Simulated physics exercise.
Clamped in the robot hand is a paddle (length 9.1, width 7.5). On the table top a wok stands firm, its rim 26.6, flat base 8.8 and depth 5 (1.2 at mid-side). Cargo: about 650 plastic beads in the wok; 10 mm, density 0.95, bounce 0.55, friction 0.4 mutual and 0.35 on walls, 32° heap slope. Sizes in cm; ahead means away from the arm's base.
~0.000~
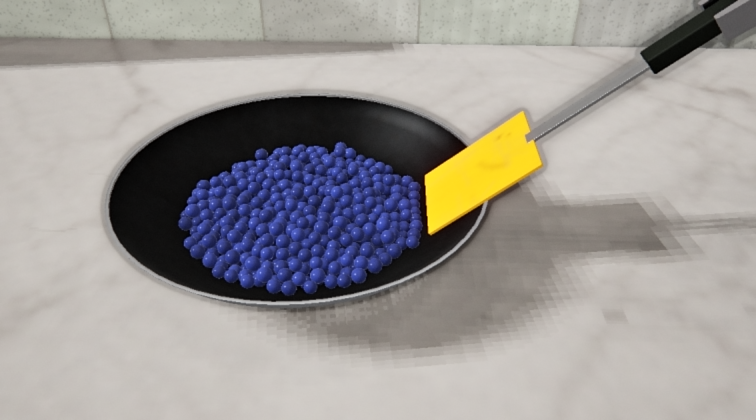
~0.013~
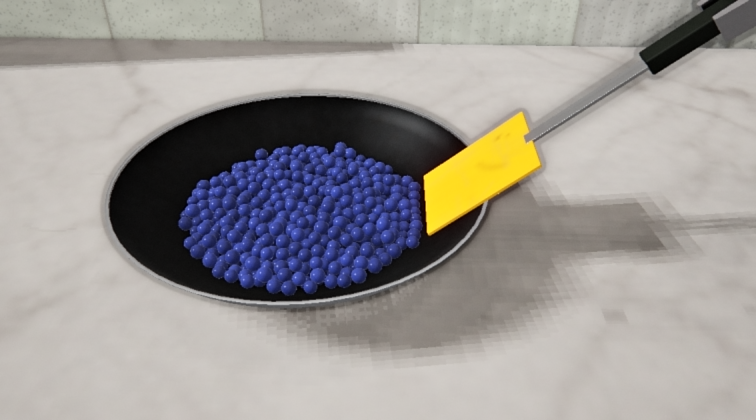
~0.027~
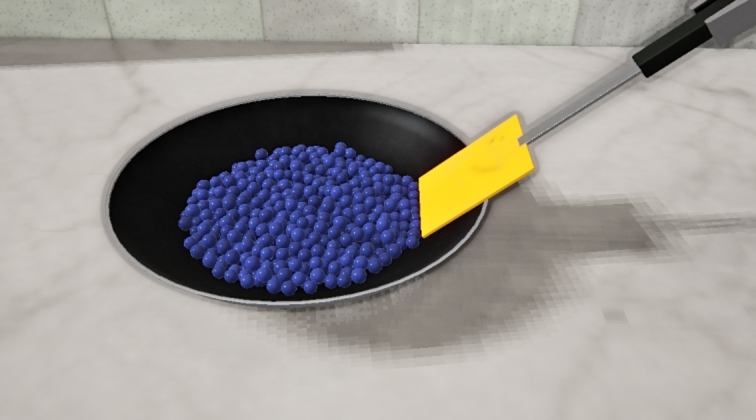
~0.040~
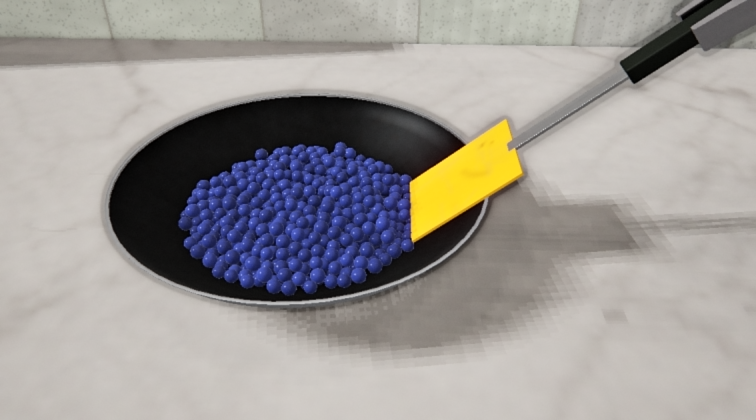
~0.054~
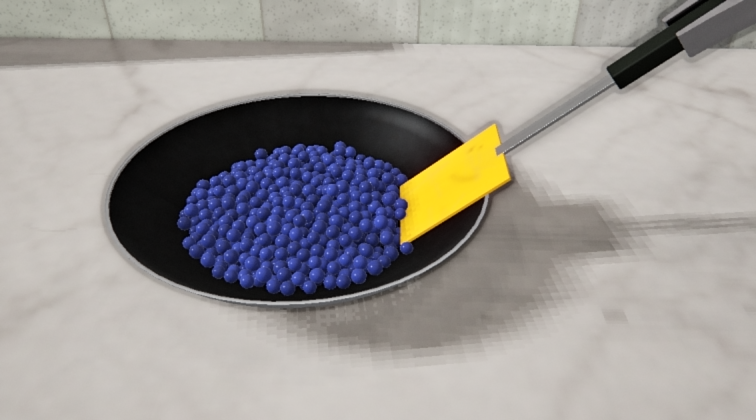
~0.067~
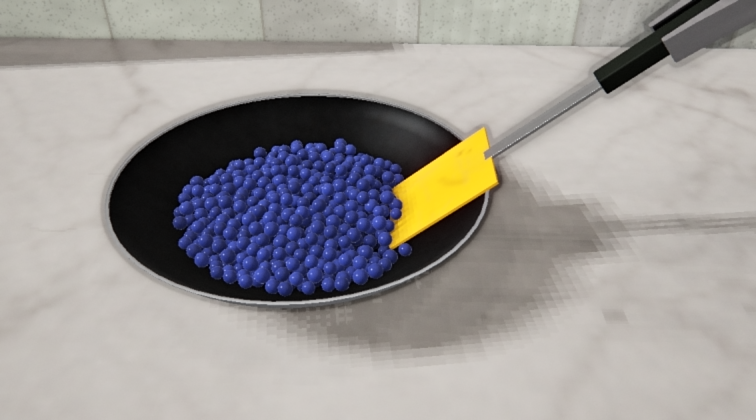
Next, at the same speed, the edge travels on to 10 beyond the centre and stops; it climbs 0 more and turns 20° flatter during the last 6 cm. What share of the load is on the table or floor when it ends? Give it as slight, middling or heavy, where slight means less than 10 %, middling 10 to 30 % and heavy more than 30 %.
Middling.
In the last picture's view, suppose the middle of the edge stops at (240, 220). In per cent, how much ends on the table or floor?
I'd put it near 0 per cent.
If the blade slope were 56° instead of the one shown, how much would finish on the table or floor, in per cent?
Then roughly 25 percent.
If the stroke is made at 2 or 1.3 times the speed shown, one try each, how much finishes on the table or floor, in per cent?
Estimates, in order: 35 % and 25 %.
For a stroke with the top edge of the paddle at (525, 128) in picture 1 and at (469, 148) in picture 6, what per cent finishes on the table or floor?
Off the vessel, on the table or floor: Some 30 percent.
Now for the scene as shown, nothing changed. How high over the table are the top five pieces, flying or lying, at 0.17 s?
Roughly 5 cm above the table.
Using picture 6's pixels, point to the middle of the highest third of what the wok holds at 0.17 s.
The top third sits at roughly (244, 191).
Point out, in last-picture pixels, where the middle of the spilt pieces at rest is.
Resting centre: About (55, 213).
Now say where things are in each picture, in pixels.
Paddle top edge at (533, 137), sloping 40°; upper third of the load around (305, 201), from x 185 to 415, top at y 150; 651 in the wok, in the first picture.
Paddle top edge at (532, 137), sloping 40°; upper third of the load around (305, 201), from x 185 to 415, top at y 150, in the second picture.
Paddle top edge at (525, 140), sloping 40°; upper third of the load around (305, 201), from x 185 to 415, top at y 150, in the third picture.
Paddle top edge at (514, 145), sloping 40°; upper third of the load around (305, 201), from x 185 to 410, top at y 150, in the fourth picture.
Paddle top edge at (503, 150), sloping 40°; upper third of the load around (304, 200), from x 185 to 405, top at y 145, in the fifth picture.
Paddle top edge at (491, 154), sloping 40°; upper third of the load around (301, 198), from x 180 to 405, top at y 145; 651 in the wok, in the sixth picture.
After 0.17 s, sloping 40°, highest piece 5 above the table; 651 in the wok.
After 0.28 s, sloping 34°, highest piece 7 above the table; 646 in the wok, 5 on the blade or in flight.
After 0.53 s, sloping 20°, highest piece 7 above the table; 520 in the wok, 127 on the table or floor, 4 on the blade or in flight.
After 1.58 s, sloping 20°, highest piece 6 above the table; 518 in the wok, 133 on the table or floor.
At rest, 518 in the wok, 133 on the table or floor. That is 20 % on the table or floor.
